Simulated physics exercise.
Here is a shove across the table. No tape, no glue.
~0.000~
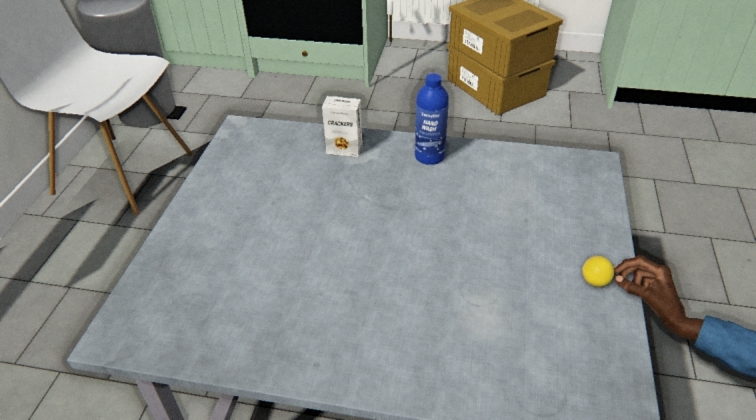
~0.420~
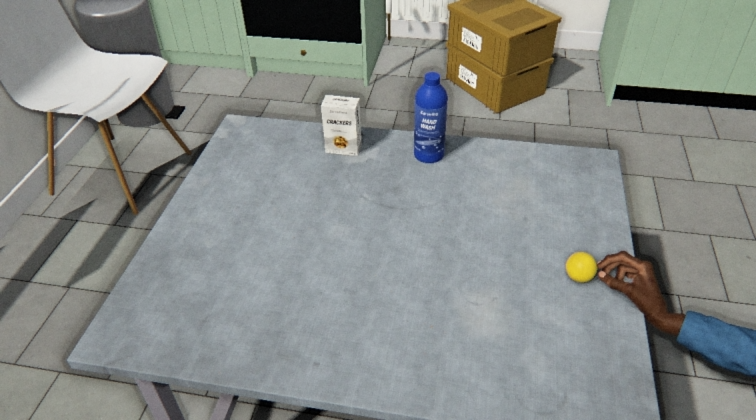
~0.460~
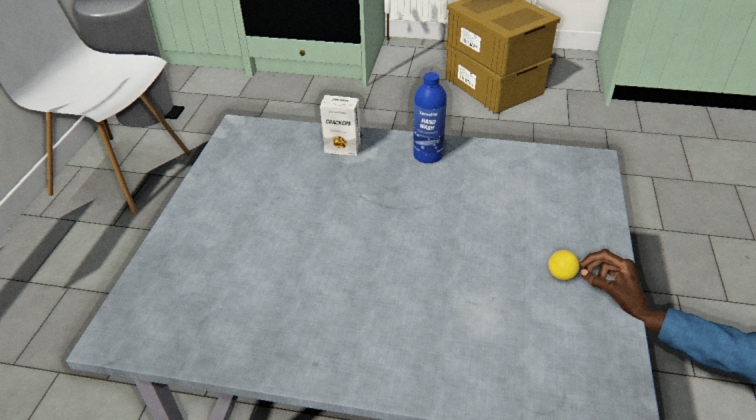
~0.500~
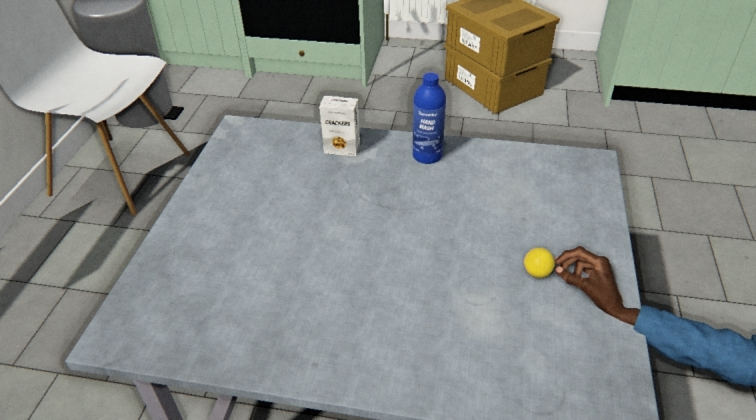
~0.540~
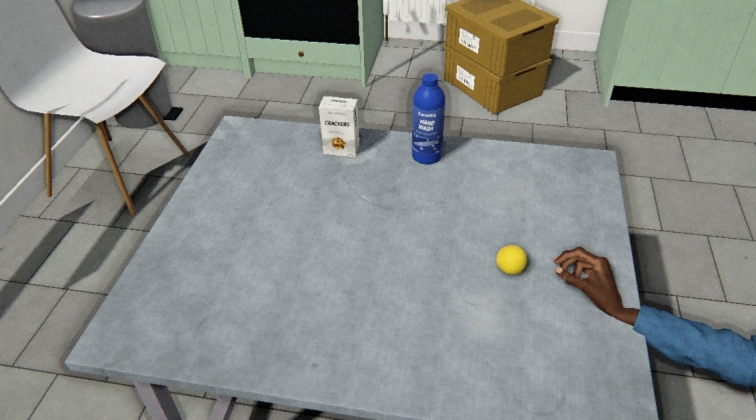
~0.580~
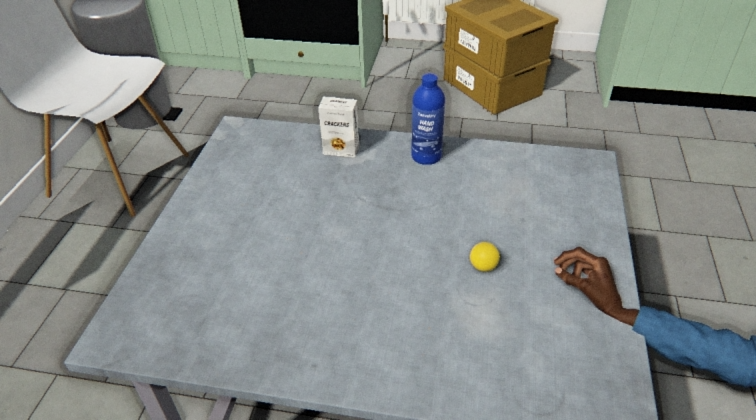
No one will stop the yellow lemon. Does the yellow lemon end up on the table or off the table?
The yellow lemon falls off the table.
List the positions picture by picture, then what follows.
In the first picture, under the hand; yellow lemon (598, 271).
In the second picture, under the hand; yellow lemon (581, 267).
In the third picture, under the hand; yellow lemon (564, 265).
In the fourth picture, yellow lemon (539, 263).
In the fifth picture, yellow lemon (511, 260) moved about its own width.
In the sixth picture, yellow lemon (485, 257) moved well along.
By 0.98 s, yellow lemon moved well along near (263, 231).
By 1.38 s, yellow lemon now off the table.
When it is over (1.8 s), off the table, yellow lemon.
